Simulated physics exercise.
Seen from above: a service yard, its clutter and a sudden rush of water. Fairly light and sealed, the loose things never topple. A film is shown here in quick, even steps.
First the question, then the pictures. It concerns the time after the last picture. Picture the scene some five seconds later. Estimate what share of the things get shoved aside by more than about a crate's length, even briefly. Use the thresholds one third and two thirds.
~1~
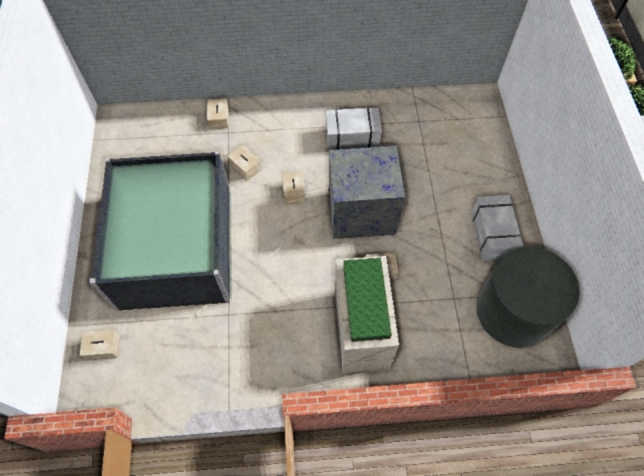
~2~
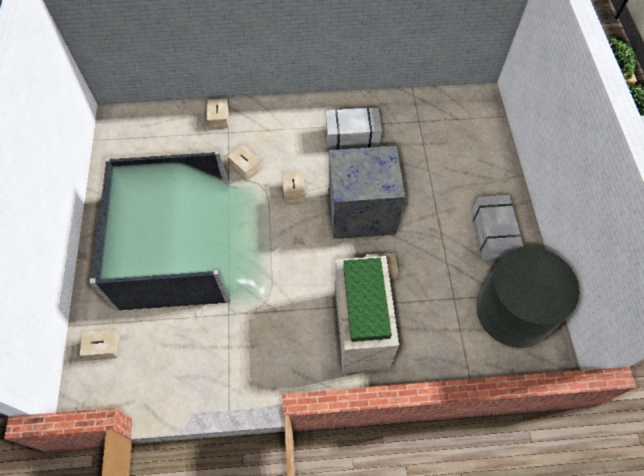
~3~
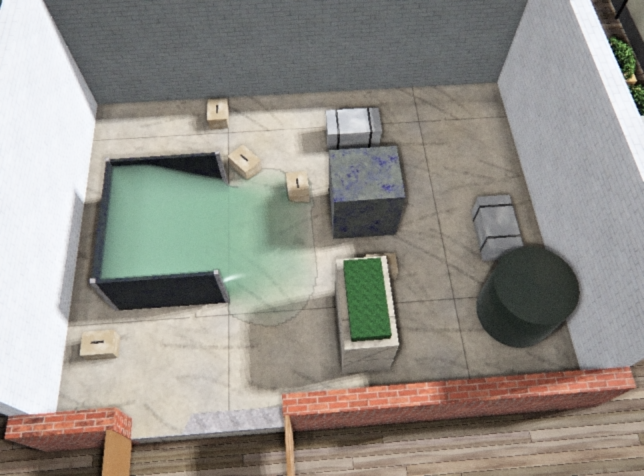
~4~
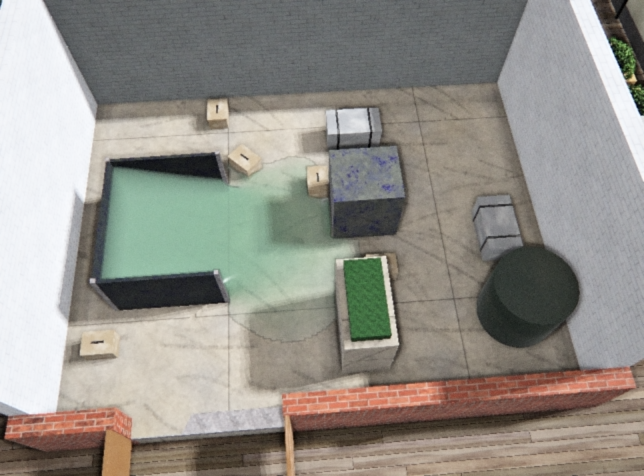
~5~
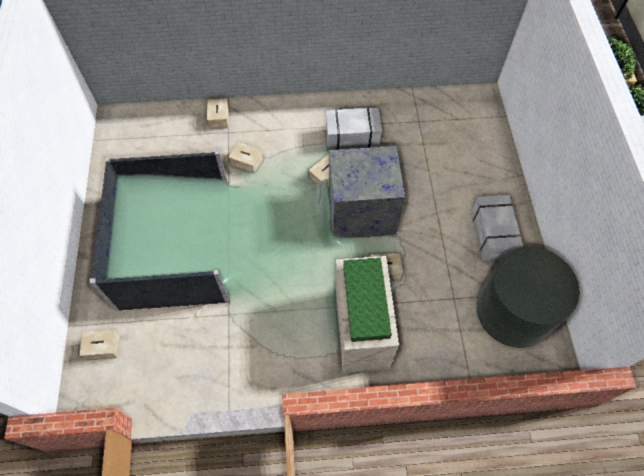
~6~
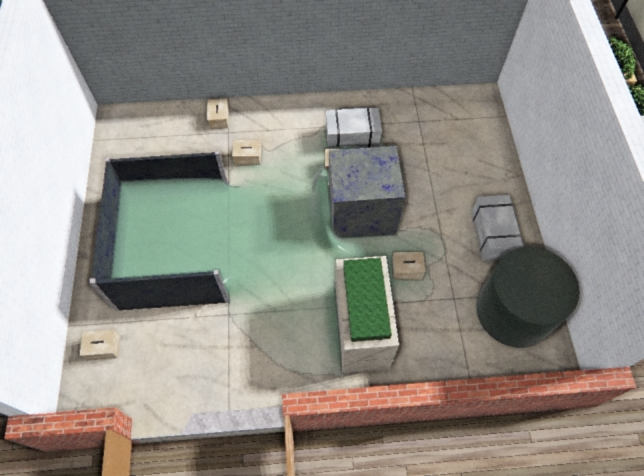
I'd put it at two thirds or higher.
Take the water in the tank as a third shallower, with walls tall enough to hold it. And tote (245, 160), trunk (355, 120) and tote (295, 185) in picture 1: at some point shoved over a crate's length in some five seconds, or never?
Per item, in order: Missed the mark; cleared the mark; cleared the mark.
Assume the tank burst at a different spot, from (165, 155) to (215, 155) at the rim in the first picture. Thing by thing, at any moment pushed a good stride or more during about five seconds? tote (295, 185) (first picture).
As I see it, the answer is short of that distance.
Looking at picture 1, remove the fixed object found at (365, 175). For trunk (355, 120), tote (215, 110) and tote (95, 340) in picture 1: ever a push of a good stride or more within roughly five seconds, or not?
Taking them one at a time: The first traveled far, the second remained nearby, the third remained nearby.
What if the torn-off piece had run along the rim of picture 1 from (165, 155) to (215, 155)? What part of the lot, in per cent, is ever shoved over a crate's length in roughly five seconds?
Around 70 per cent.
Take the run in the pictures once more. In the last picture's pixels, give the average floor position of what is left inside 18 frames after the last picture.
Around pixel (346, 169).
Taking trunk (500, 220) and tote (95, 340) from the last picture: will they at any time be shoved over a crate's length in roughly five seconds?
At least that much, shy of that.
A moment on, 2 of 7 are well off their spots; 2 afloat.
Next, 4 of 7 are well off their spots; 2 afloat.
Later, 4 of 7 are well off their spots; 3 afloat.
In the end, 5 of 7 are well off their spots, and 6 have been at some point; 5 afloat.
